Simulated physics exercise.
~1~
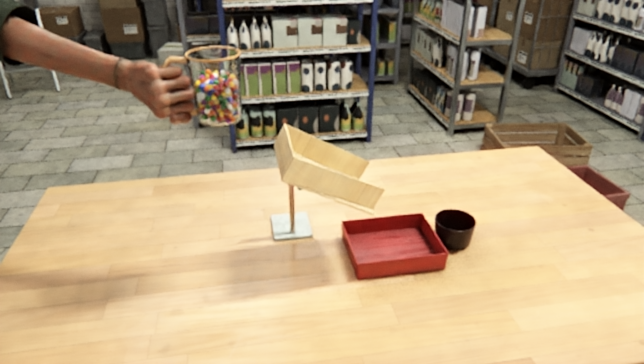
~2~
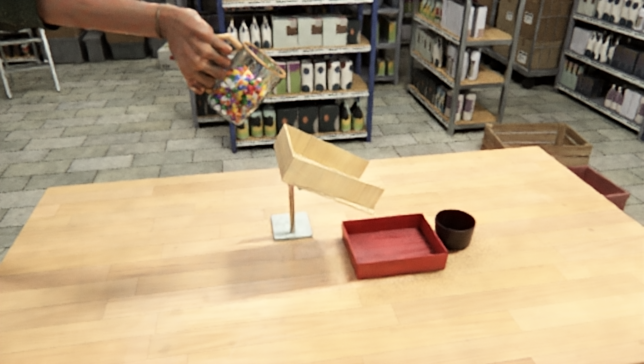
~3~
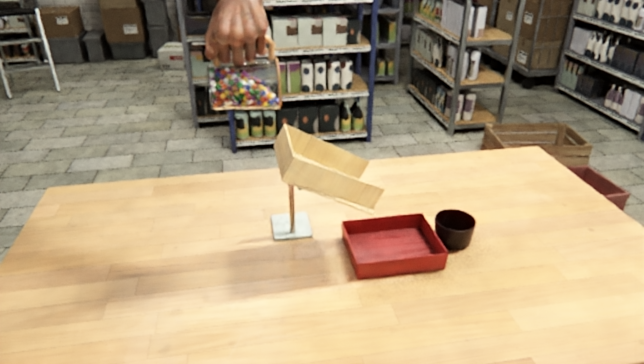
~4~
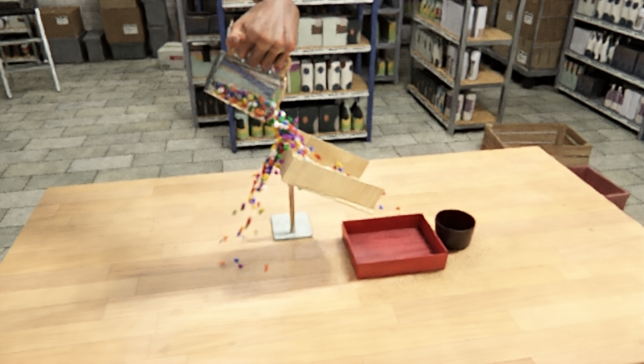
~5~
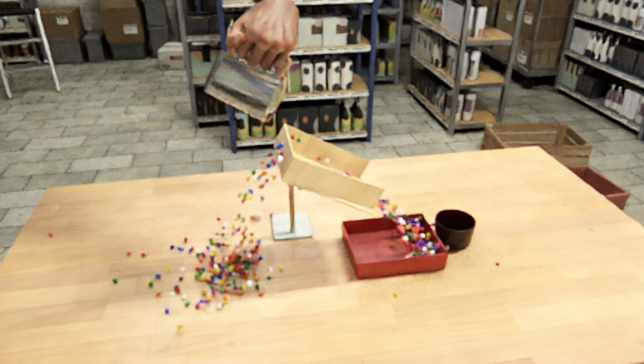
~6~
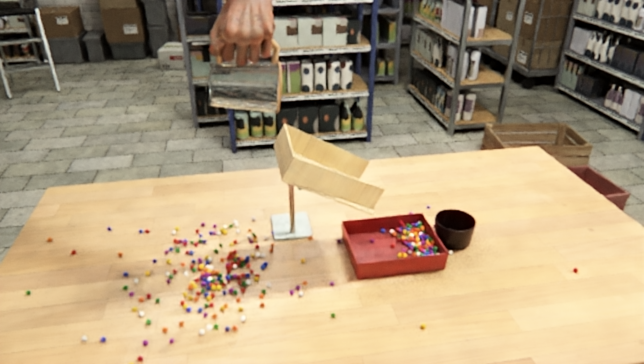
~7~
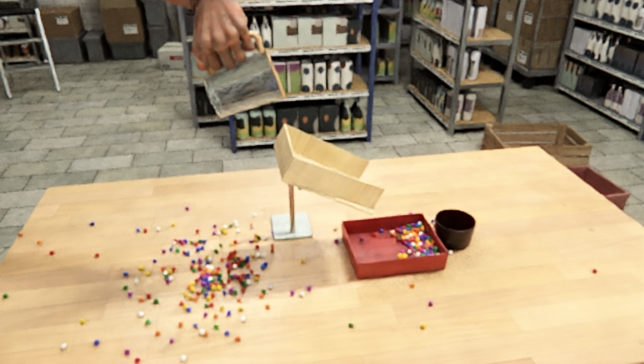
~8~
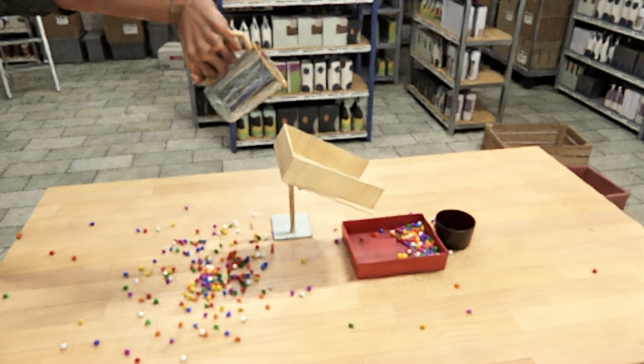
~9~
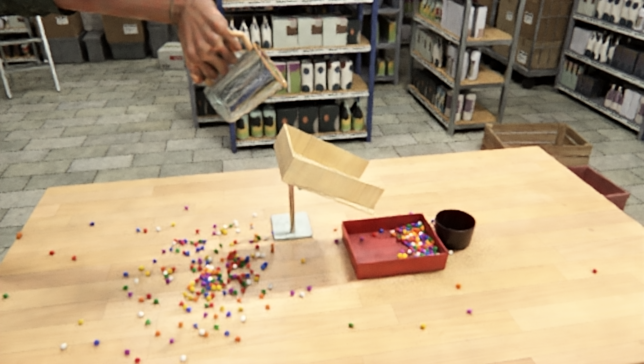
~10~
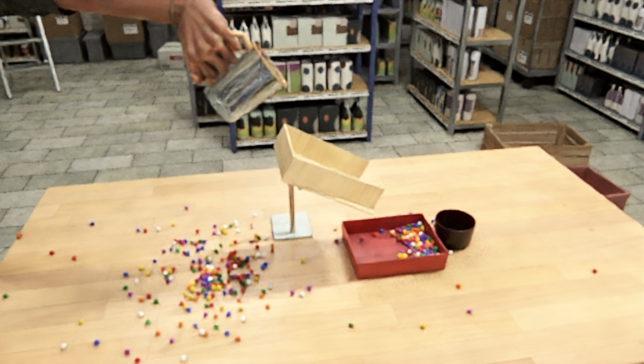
On a wooden table, beads poured by hand scatter widely and partly fill a red tin.
